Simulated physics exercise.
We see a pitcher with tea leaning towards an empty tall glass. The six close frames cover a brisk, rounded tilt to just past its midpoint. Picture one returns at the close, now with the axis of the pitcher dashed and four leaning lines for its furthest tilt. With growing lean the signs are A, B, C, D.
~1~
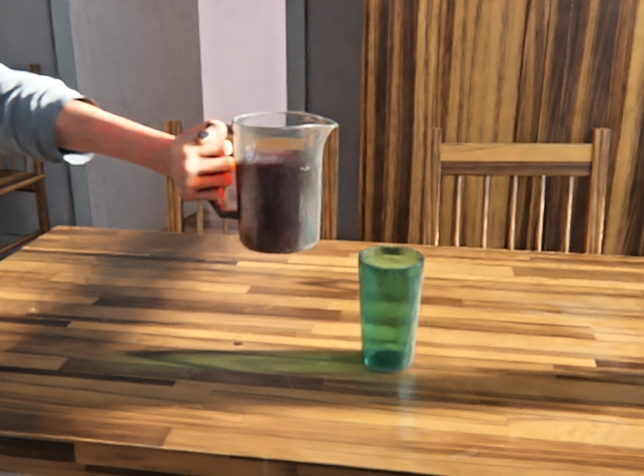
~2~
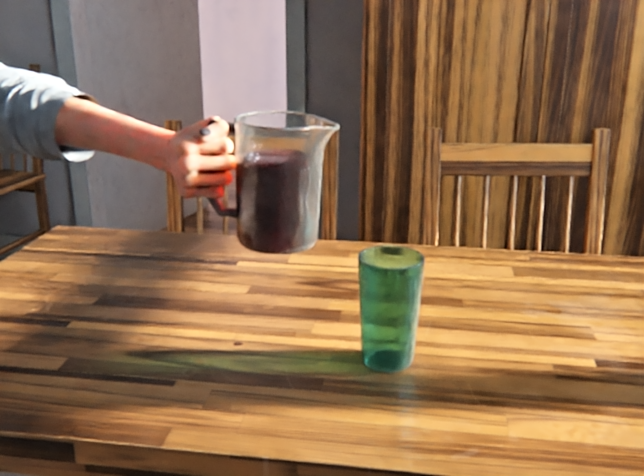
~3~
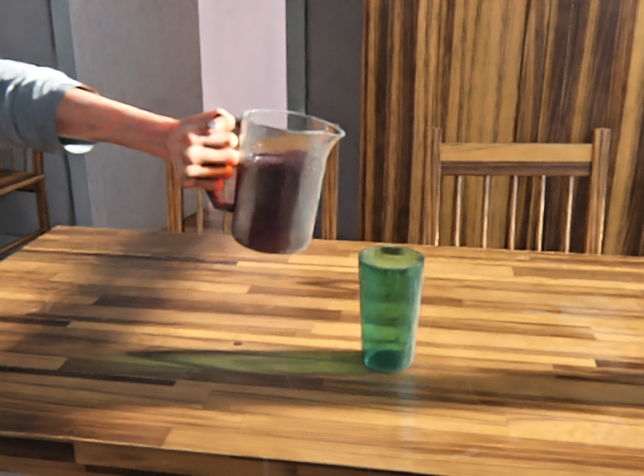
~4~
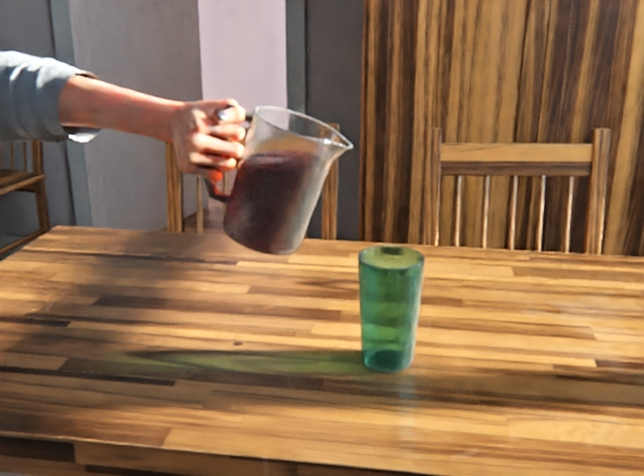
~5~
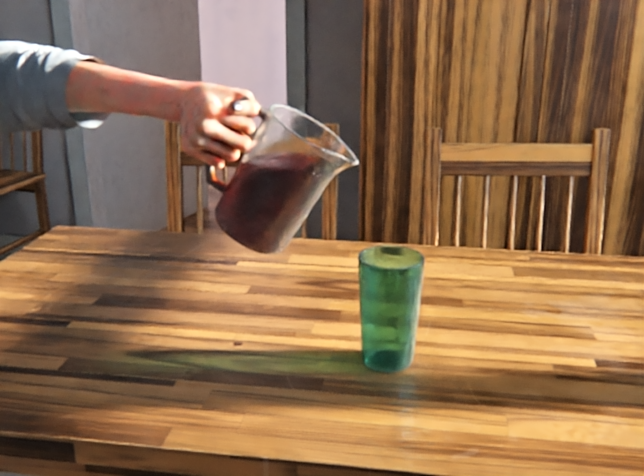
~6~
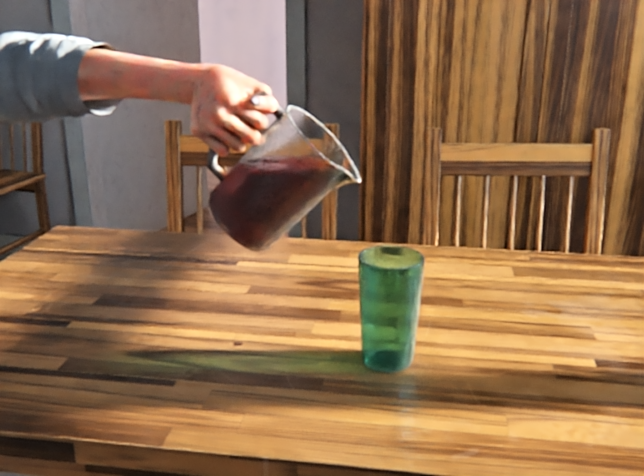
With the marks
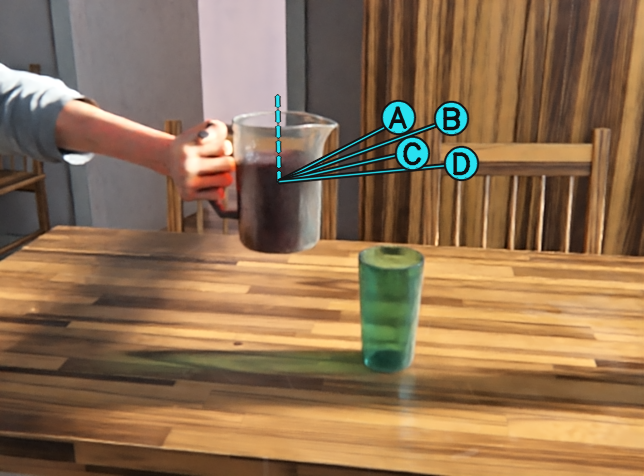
A hand tilts a glass pitcher of dark liquid rightward above a wooden table with a green glass.
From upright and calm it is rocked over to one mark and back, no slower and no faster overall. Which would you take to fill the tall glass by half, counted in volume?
Mark B does it best.
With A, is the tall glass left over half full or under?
Under.
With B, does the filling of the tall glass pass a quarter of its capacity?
Yes.
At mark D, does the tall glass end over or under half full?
Over.
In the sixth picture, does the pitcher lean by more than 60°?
No, it does not.
In cyan, A at (384, 127); B at (435, 125); C at (395, 155); D at (444, 165).
With A, the tall glass ends with about 32 % of what it can hold.
With B, the tall glass ends with about 51 % of what it can hold.
With C, the tall glass ends with about 72 % of what it can hold.
With D, the tall glass ends with about 89 % of what it can hold; 3 % of the tea is spilt.
